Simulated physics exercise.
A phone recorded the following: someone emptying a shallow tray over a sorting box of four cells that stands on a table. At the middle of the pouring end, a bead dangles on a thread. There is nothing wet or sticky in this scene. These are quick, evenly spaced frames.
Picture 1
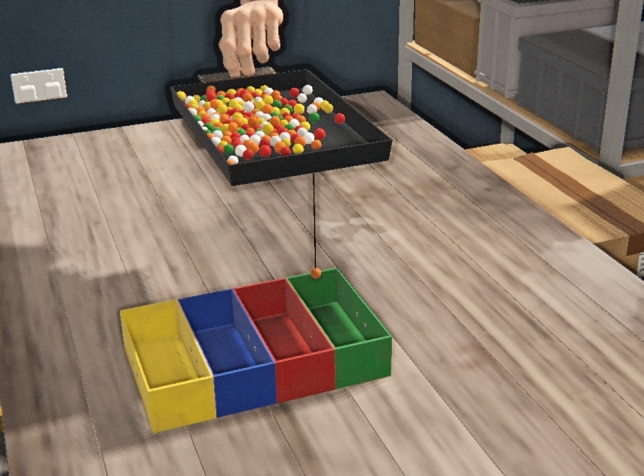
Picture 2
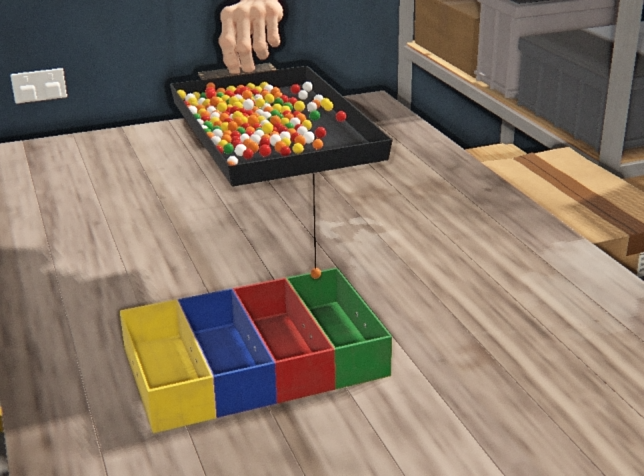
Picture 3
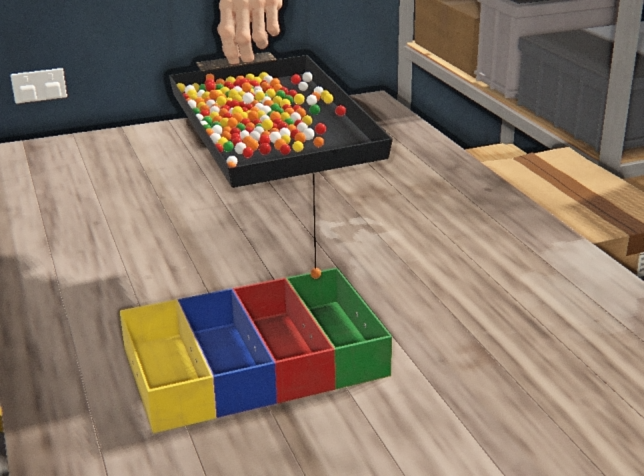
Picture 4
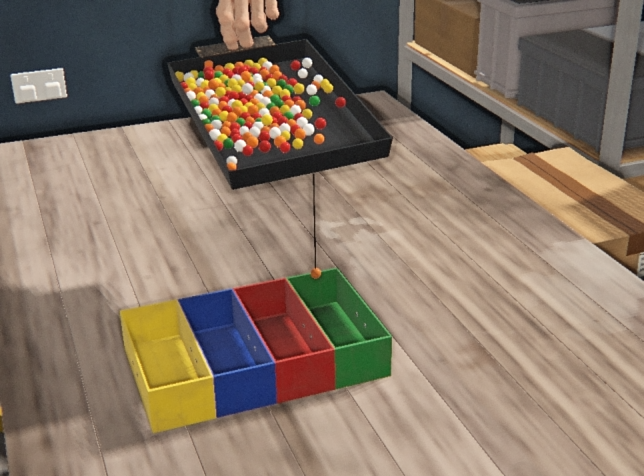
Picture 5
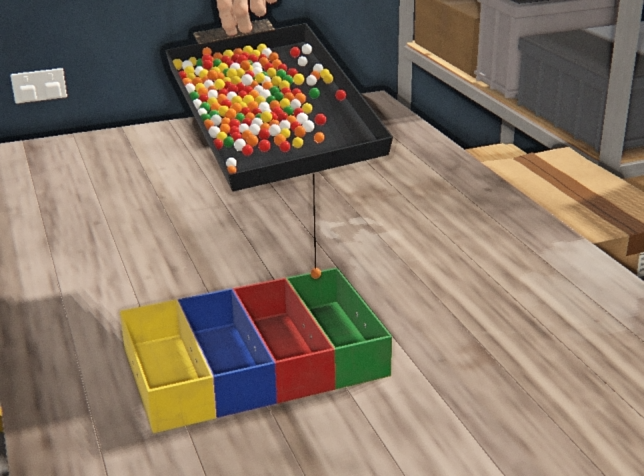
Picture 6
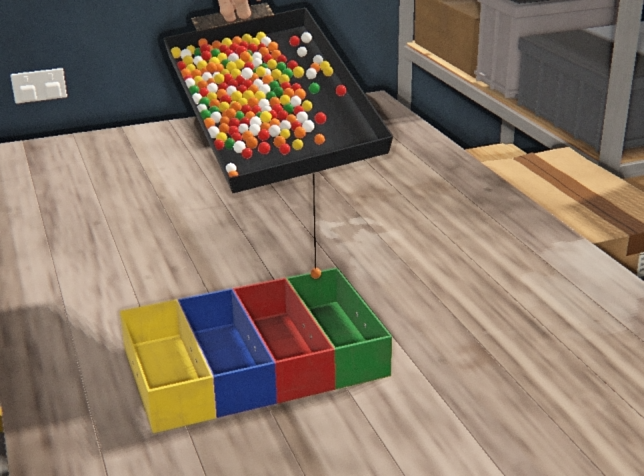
Above a four-coloured box on a table, a hand gradually tilts a tray of colourful beads.
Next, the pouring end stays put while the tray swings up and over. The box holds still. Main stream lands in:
Red.
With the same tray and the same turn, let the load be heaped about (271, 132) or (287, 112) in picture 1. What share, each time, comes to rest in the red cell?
First case: Around 50 %; second case: Around 50 %.
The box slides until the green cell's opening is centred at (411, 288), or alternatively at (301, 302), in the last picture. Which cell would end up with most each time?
Result 1: The yellow cell. Result 2: The red one.
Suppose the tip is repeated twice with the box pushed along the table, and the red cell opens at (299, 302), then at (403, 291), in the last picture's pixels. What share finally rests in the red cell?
30 %, then 0 %.
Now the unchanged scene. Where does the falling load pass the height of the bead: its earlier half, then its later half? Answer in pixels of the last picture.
The early half goes through (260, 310), the late half through (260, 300).
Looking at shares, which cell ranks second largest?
That would be the cell in blue.
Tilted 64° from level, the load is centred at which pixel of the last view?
The load is centred near (264, 135).
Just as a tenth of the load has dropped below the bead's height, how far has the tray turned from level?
Close to 85 degrees, I reckon.
Just after the last frame, tray tipped steeply; almost all on the tray; just a few in the blue cell; just a few in the red cell; just a few in the green cell; just a few falling or outside the box.
A moment on, tray tipped past a quarter turn; about a tenth on the tray; roughly a third in the red cell; roughly a quarter in the blue cell; just a few in the green cell; just a few in the yellow cell; roughly a quarter falling or outside the box.
Further on, tray tipped past a quarter turn; roughly half in the red cell; roughly a third in the blue cell; about a tenth in the green cell; about a tenth in the yellow cell; about a tenth falling or outside the box.
When it is over, tray tipped past a quarter turn; roughly half in the red cell; roughly a third in the blue cell; about a tenth in the green cell; about a tenth in the yellow cell; about a tenth outside the box.
